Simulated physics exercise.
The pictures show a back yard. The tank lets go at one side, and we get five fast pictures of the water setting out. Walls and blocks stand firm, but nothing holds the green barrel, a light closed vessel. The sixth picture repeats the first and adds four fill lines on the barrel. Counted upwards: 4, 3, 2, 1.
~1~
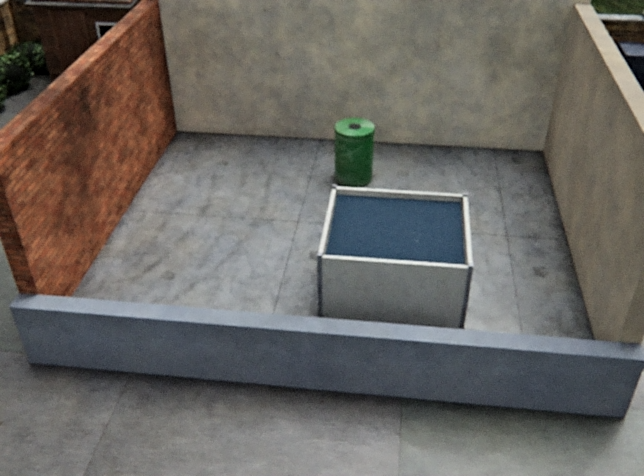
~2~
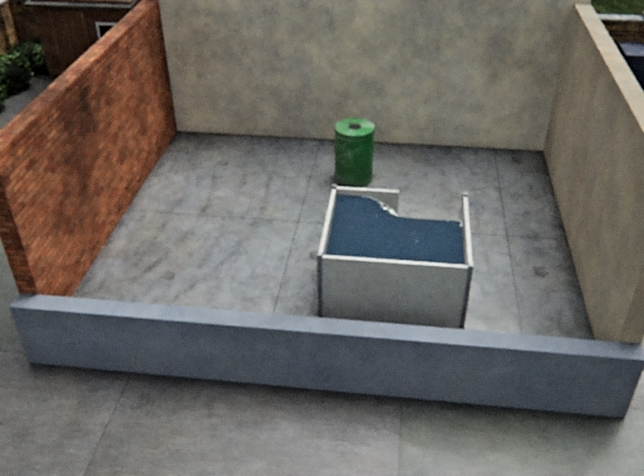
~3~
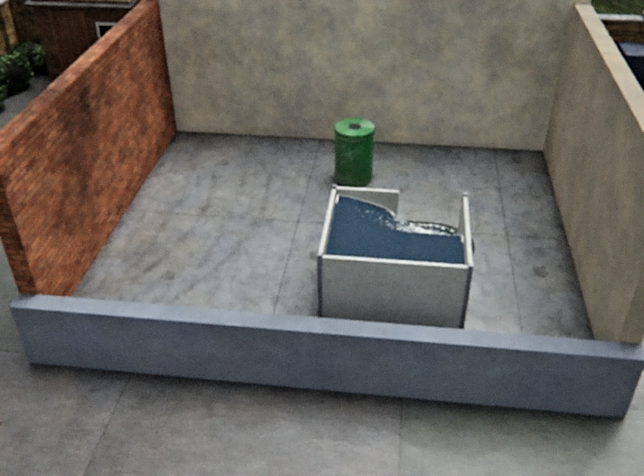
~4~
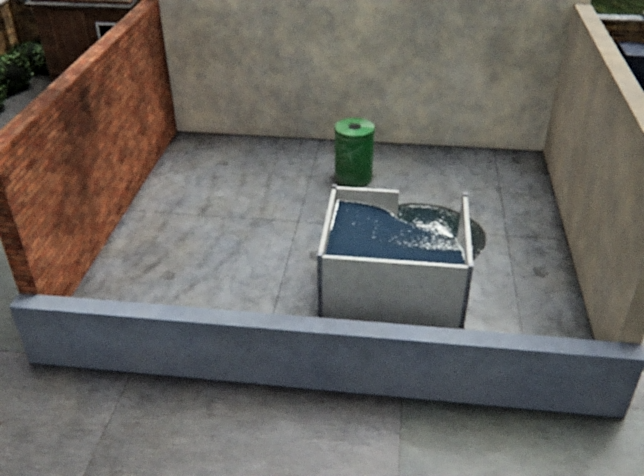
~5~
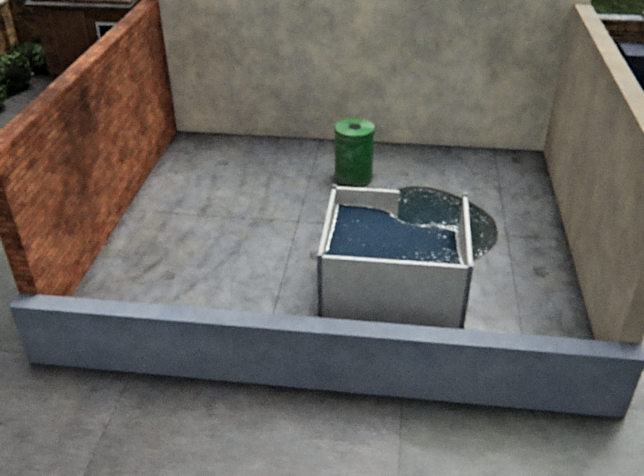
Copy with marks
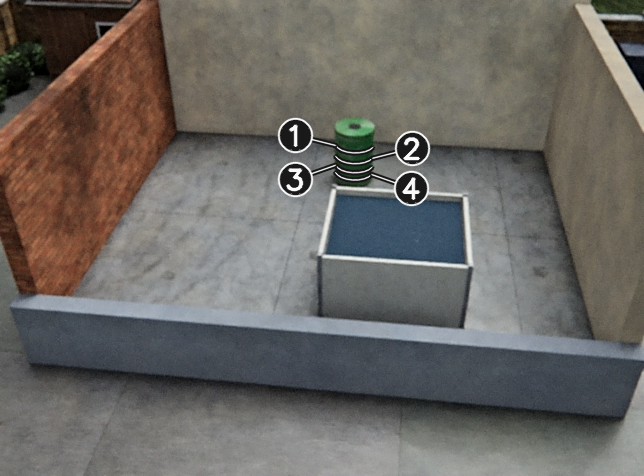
A square tank of dark water stood full in a walled yard near a green barrel, then its water poured out through a gap at the back right and spread across the ground behind it.
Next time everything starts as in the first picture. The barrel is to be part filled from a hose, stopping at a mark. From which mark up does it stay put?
I would pick line 3.
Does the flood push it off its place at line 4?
Yes.
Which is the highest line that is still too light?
That is line 4.
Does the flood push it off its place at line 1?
No, that is safe.
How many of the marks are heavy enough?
Three of the four.
In white, 1 at (353, 152); 2 at (352, 163); 3 at (352, 172); 4 at (352, 180); from the bottom up 4, 3, 2, 1.
With 1, it does not move.
With 2, it does not move.
With 3, it does not move.
With 4, it is pushed about half its own width away.
